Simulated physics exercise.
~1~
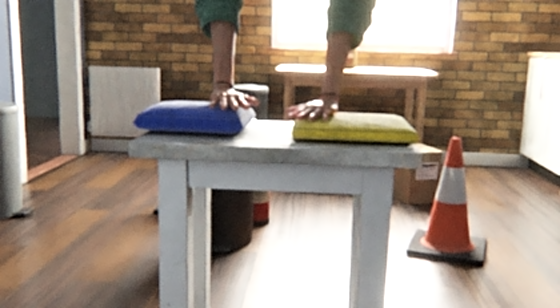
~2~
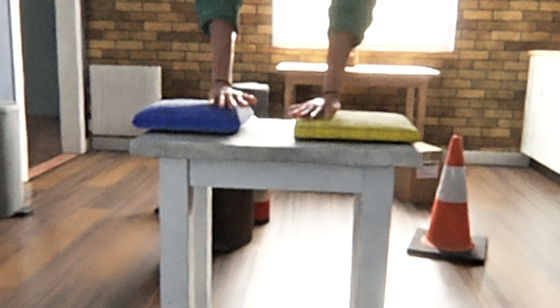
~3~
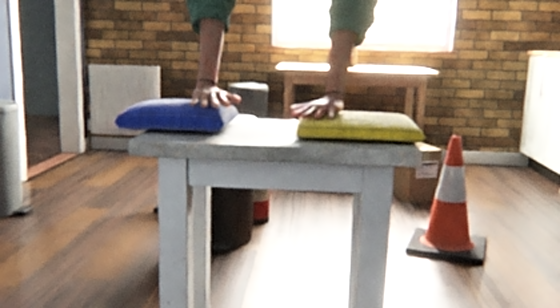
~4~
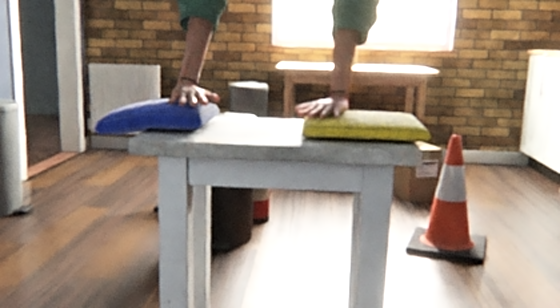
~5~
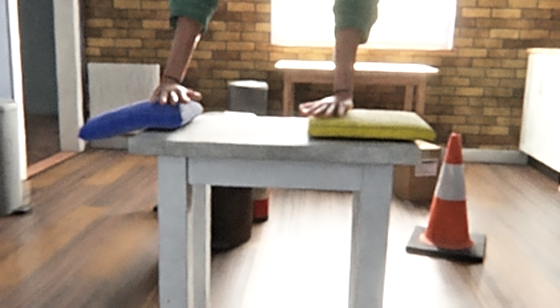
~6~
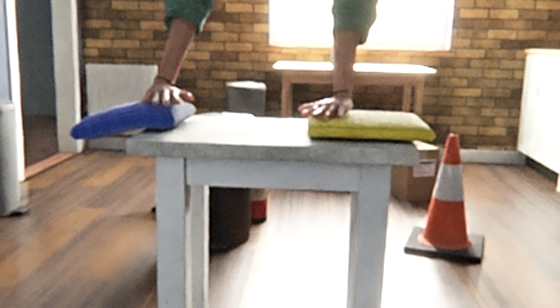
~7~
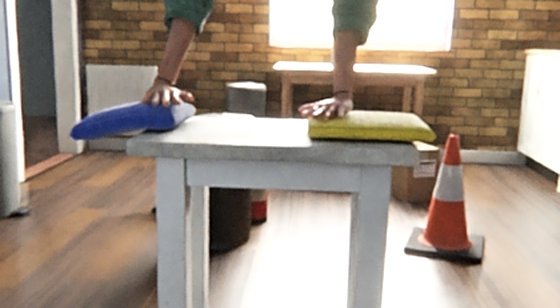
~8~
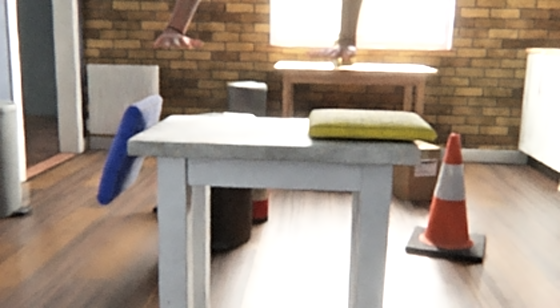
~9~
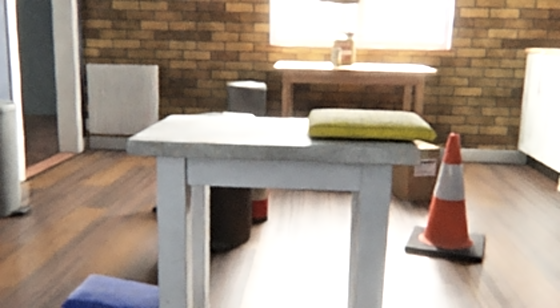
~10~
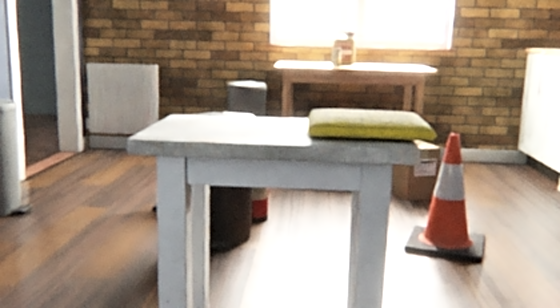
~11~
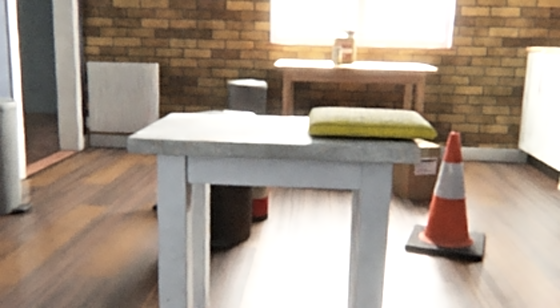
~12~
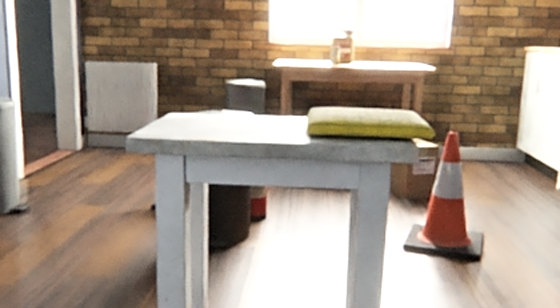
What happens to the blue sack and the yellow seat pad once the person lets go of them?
The blue sack tips off the left end of the table and falls, while the yellow seat pad stays on top.
